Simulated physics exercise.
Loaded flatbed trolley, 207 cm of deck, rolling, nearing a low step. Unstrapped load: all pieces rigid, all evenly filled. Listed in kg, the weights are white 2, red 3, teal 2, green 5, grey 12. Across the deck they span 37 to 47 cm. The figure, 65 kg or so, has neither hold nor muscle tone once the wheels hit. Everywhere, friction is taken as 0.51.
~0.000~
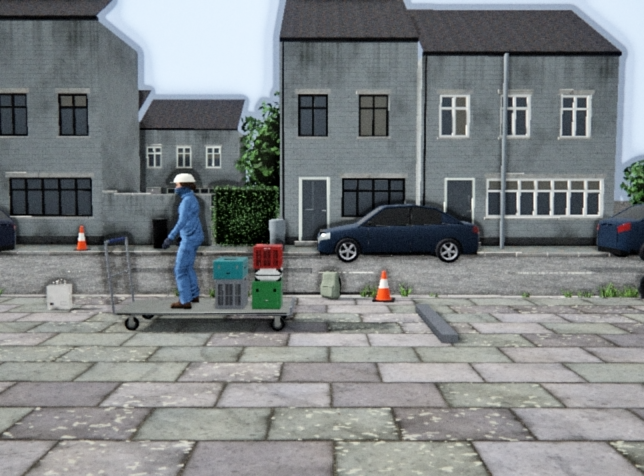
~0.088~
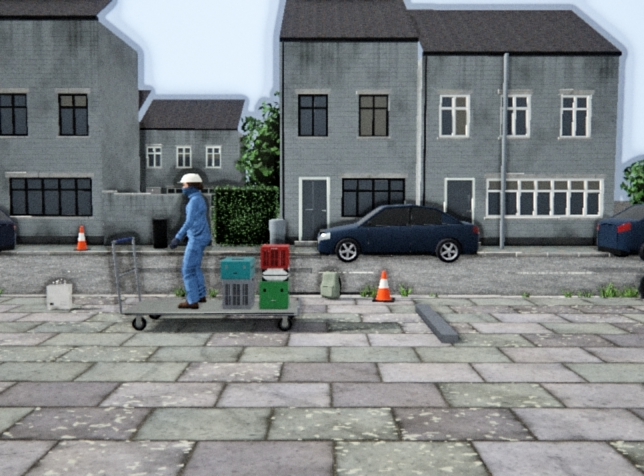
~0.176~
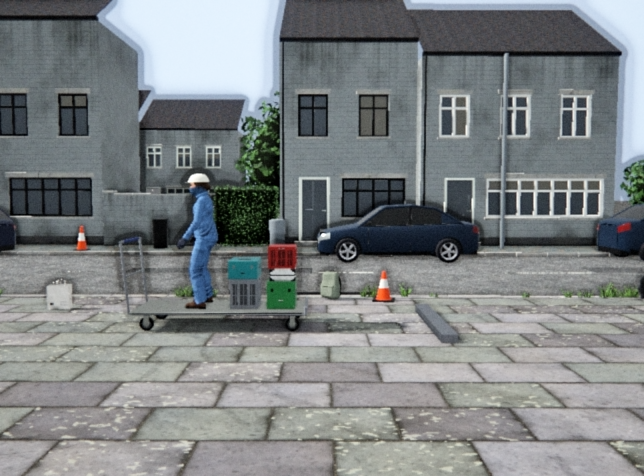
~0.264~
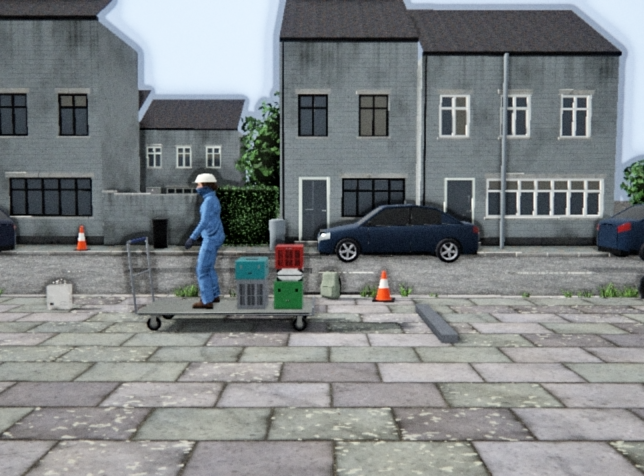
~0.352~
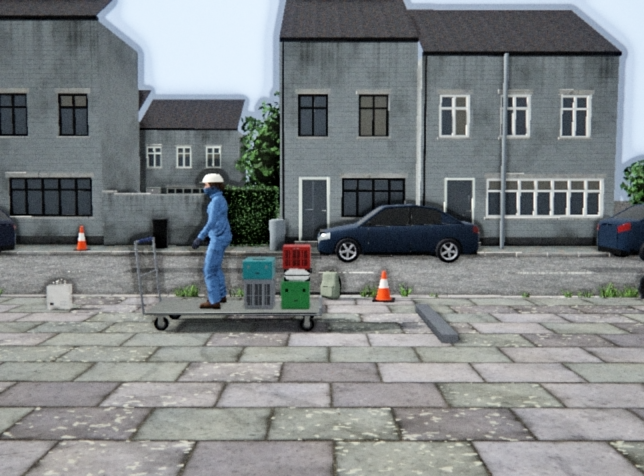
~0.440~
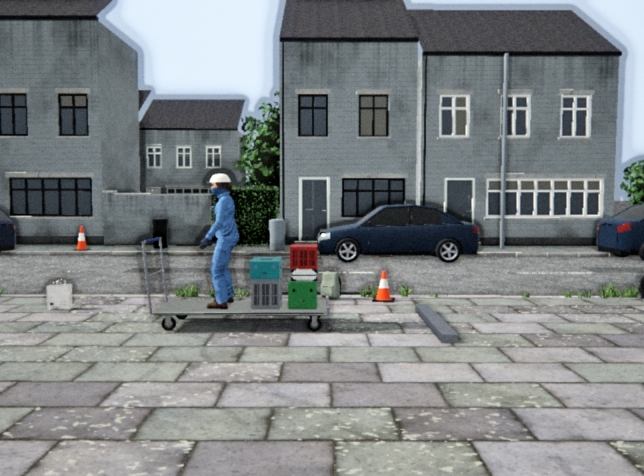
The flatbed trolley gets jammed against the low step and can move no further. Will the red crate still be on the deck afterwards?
Yes, it stays put.
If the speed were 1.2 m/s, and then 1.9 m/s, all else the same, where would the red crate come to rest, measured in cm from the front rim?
20 cm behind, then 130 cm past.
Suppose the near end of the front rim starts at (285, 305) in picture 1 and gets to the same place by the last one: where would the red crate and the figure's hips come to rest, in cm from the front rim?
Rest positions: Red 40 cm past rim; hips 60 cm behind rim.
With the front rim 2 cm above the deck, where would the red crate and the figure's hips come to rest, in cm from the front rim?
With that rim, red stays 20 cm behind and the hips stay 120 cm behind.
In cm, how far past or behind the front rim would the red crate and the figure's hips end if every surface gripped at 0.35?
In that case, behind the front rim: Red at 10 cm, hips at 90 cm.
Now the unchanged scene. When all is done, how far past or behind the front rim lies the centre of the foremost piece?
Its centre ends up near 20 cm behind the front rim.
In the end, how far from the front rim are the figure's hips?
They settle some 120 centimetres behind the rim.
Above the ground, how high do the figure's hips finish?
They end up some 40 cm off the ground.
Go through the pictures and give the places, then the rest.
In the first picture, red crate (268, 256), grey crate (232, 291), rim corner (291, 312); 176 cm still to roll.
In the second picture, red crate (276, 256), grey crate (239, 291), rim corner (298, 312); 167 cm still to roll.
In the third picture, red crate (283, 256), grey crate (246, 291), rim corner (306, 313); 159 cm still to roll.
In the fourth picture, red crate (290, 256), grey crate (253, 291), rim corner (313, 313); 150 cm still to roll.
In the fifth picture, red crate (297, 256), grey crate (260, 291), rim corner (321, 313); 141 cm still to roll.
In the sixth picture, red crate (304, 256), grey crate (267, 291), rim corner (328, 313); 132 cm still to roll. Speed about 1.0 m/s.
The wheels strike at 1.76 s.
After 2.31 s the red crate is 20 cm behind the rim, tilted 0°, near (419, 257) in the last picture's view.
After 2.76 s the red crate is 20 cm behind the rim, tilted 0°, near (419, 257) in the last picture's view.
When all is still (4.6 s), nothing is past the rim; behind it, white suitcase, red crate, teal toolbox, green toolbox, grey crate and the figure's hips.
